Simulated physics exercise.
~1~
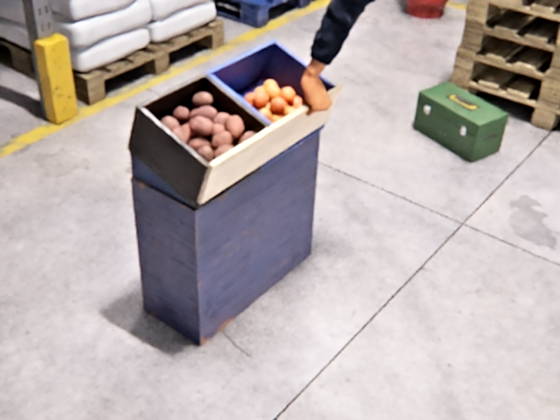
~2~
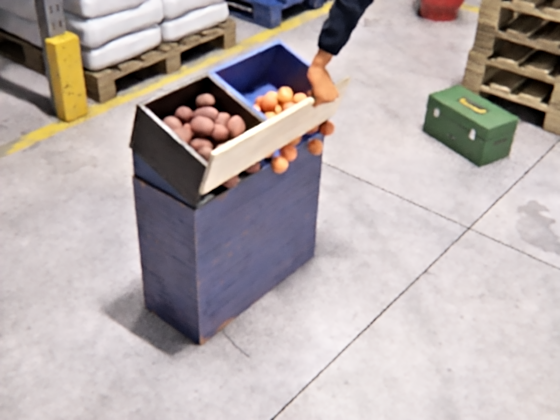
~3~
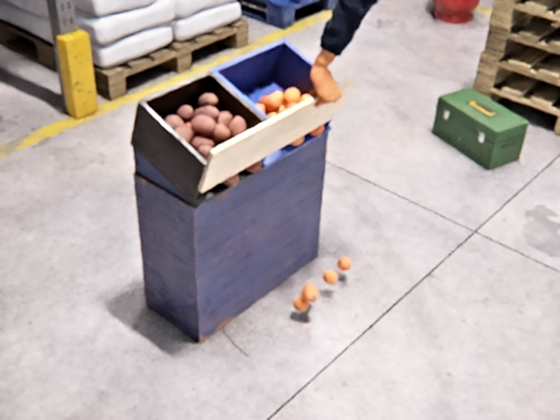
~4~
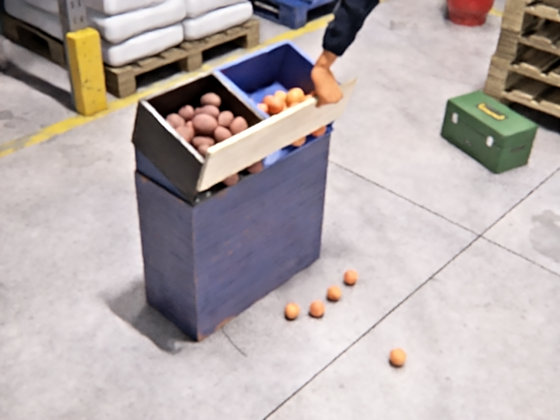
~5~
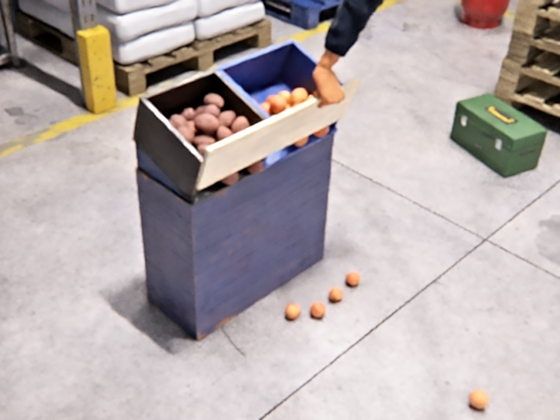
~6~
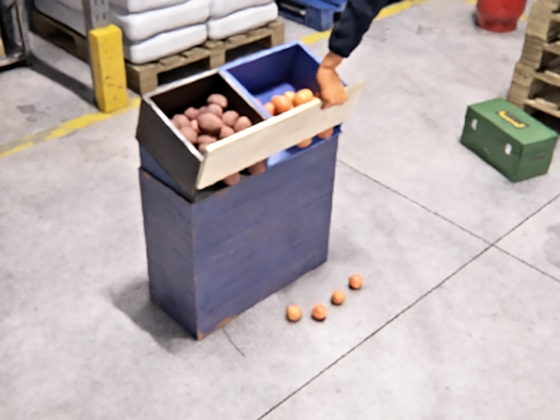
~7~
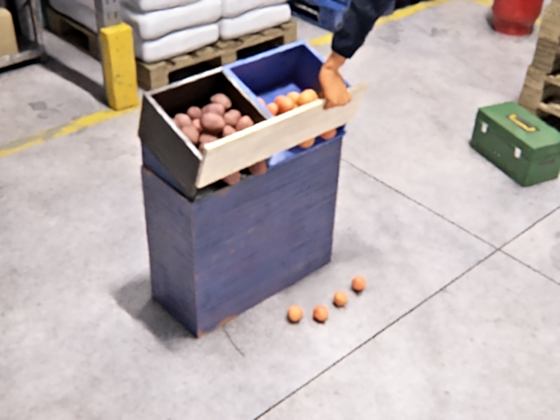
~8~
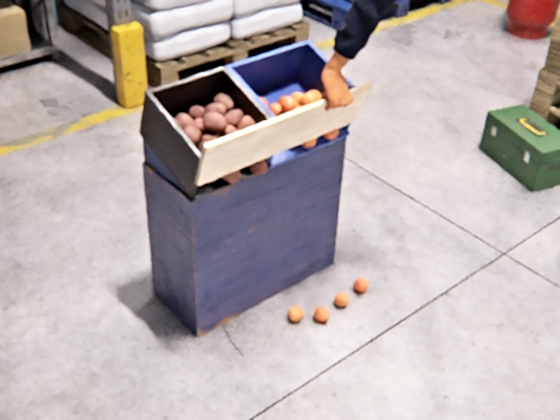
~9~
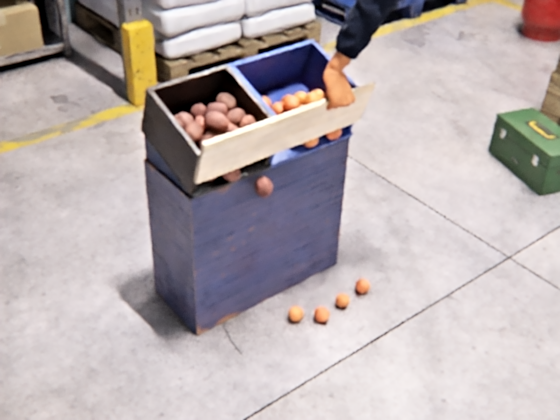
Several oranges drop from the blue hopper onto the floor, then one red potato falls.
